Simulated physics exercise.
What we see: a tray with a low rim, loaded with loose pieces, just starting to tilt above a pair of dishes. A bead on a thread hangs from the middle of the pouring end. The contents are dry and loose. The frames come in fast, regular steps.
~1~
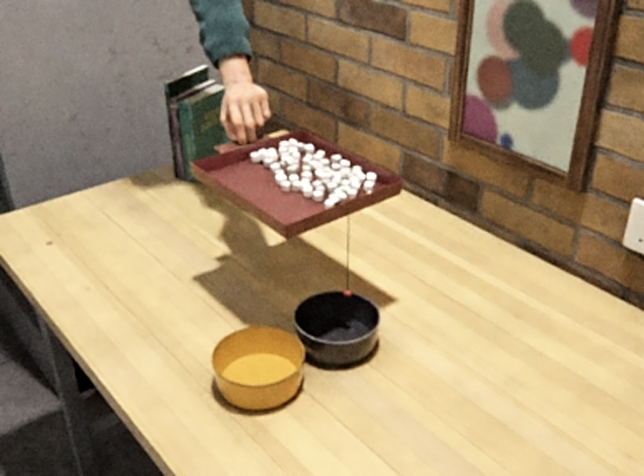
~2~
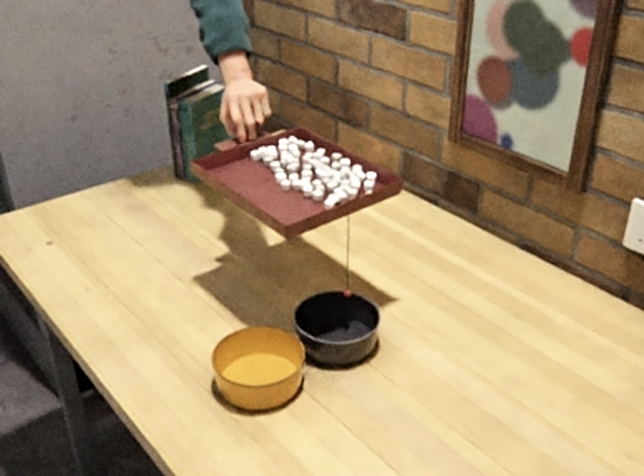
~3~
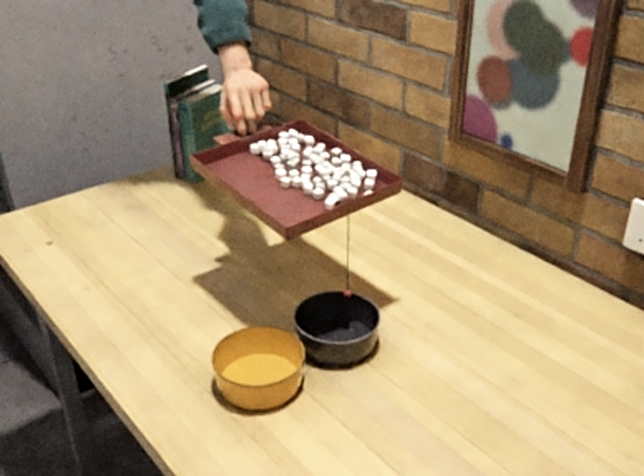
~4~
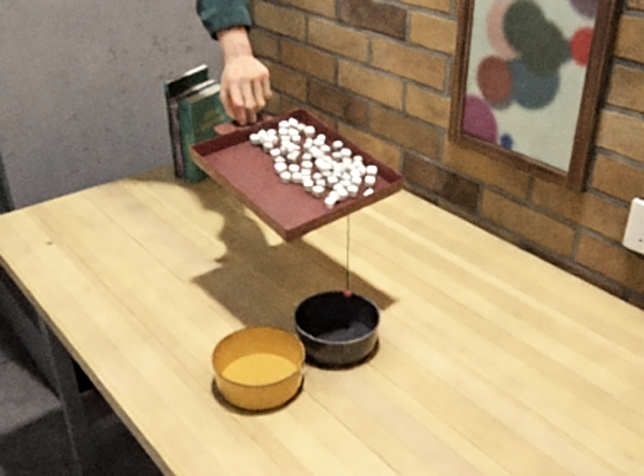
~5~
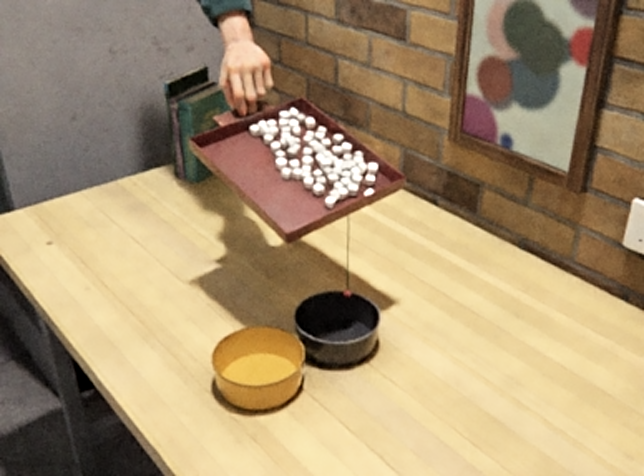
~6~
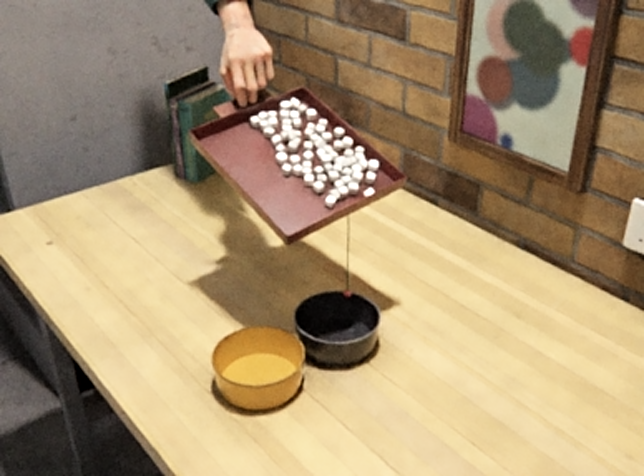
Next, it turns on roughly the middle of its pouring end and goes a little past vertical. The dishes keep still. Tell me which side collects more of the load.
Right.
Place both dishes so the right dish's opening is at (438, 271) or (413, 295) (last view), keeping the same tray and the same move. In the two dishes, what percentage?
Roughly 10% on the first try and 60% on the second.
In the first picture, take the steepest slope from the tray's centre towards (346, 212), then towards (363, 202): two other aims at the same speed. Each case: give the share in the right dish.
Around 20 per cent first, around 0 per cent next.
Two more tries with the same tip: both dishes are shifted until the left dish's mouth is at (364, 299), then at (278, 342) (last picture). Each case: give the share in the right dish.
It would be roughly 0 per cent, followed by roughly 10 per cent.
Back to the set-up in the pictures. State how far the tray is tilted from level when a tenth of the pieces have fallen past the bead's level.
Roughly 115 degrees of turn.
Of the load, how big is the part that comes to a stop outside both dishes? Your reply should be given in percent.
Around 60 in a hundred.
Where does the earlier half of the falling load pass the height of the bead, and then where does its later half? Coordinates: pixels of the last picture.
At (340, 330) for the first part, then at (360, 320) for the others.
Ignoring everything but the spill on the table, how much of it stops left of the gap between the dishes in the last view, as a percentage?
That's about 10 per cent of the spill.
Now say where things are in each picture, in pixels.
In the first frame, corners of the pouring end (287, 224) and (401, 180), level; middle of the load (319, 175), sugar cubes; left dish (286, 390); right dish (365, 348); bead on its thread (348, 294).
In the second frame, corners of the pouring end (287, 224) and (401, 179), level; middle of the load (320, 173).
In the third frame, corners of the pouring end (287, 226) and (402, 179), tipped barely, lowest at the left corner; middle of the load (320, 170).
In the fourth frame, corners of the pouring end (287, 228) and (402, 178), tipped a little, lowest at the left corner; middle of the load (320, 164).
In the fifth frame, corners of the pouring end (288, 231) and (403, 177), tipped a little, lowest at the left corner; middle of the load (320, 159).
In the sixth frame, corners of the pouring end (288, 233) and (404, 176), tipped clearly, lowest at the left corner; middle of the load (321, 154); left dish (286, 390); right dish (365, 348).
Just after the last frame, tray tipped steeply; almost all on the tray; just a few in the air.
A moment on, tray tipped past a quarter turn; almost all on the tray; just a few in the left dish; just a few in the right dish; about a tenth outside both.
Further on, tray tipped past a quarter turn; about a tenth in the left dish; roughly a third in the right dish; roughly two thirds outside both.
When it is over, tray tipped past a quarter turn; about a tenth in the left dish; roughly a third in the right dish; roughly two thirds outside both.
